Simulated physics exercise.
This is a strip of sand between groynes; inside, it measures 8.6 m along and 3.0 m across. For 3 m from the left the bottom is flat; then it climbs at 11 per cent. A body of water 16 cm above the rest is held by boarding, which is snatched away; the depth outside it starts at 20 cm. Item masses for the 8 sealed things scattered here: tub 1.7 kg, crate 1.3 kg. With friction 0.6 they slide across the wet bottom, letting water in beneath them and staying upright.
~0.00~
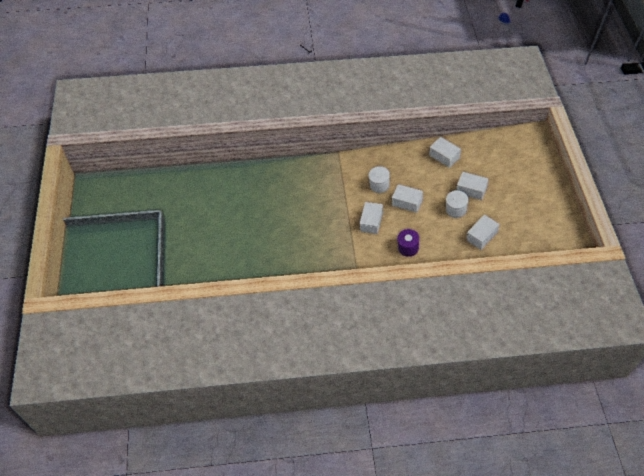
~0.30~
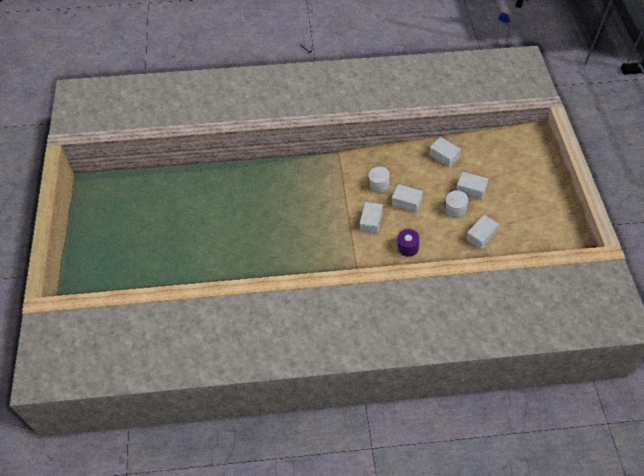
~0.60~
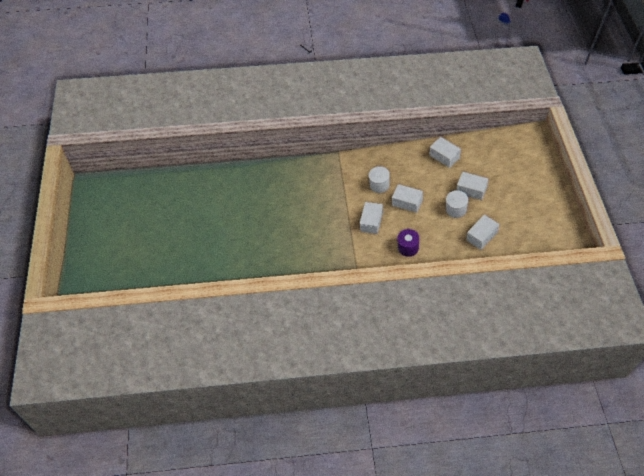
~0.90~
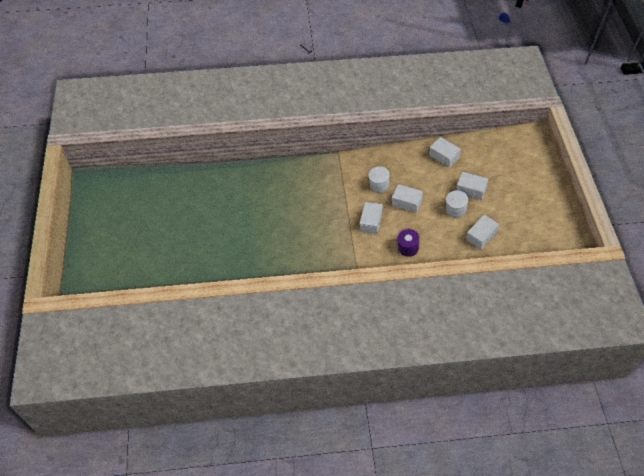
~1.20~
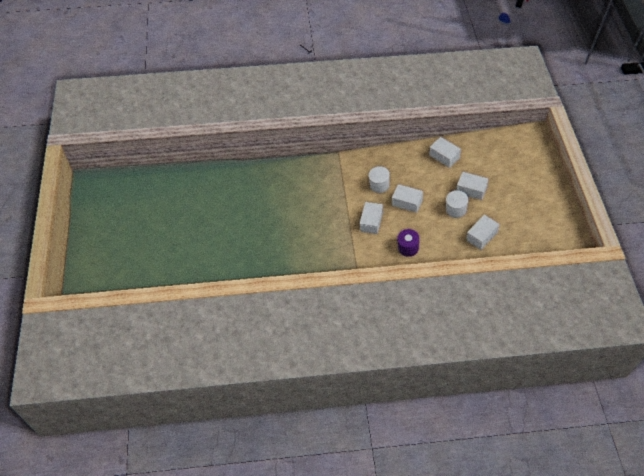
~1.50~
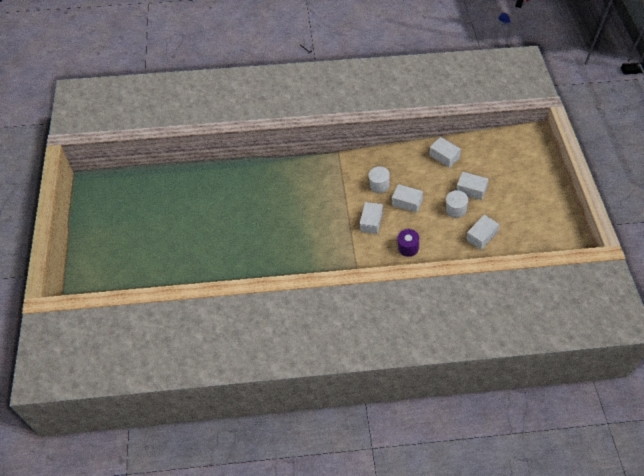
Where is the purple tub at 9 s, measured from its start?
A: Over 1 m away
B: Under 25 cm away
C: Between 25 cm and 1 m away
Answer: B.
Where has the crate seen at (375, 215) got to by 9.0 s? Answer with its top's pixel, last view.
Look around (300, 255) in the last view.
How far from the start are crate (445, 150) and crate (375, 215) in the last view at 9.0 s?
They sit 0 cm and 140 cm away, in the order given.
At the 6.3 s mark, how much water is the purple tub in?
0 cm, roughly.
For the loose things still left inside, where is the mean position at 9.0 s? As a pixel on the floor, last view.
Near (401, 219).
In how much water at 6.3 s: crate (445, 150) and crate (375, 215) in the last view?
Close to 0 and 8 centimetres.
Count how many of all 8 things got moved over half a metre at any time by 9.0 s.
All told, that gives 3.
After 2.1 s the purple tub is near (410, 238), 0.0 m from its start, aground; 0 afloat.
After 4.0 s the purple tub is near (410, 238), 0.0 m from its start, aground; 2 afloat.
After 6.3 s the purple tub is near (410, 238), 0.0 m from its start, aground; 2 afloat.
After 9.0 s the purple tub is near (410, 238), 0.0 m from its start, aground; 2 afloat.
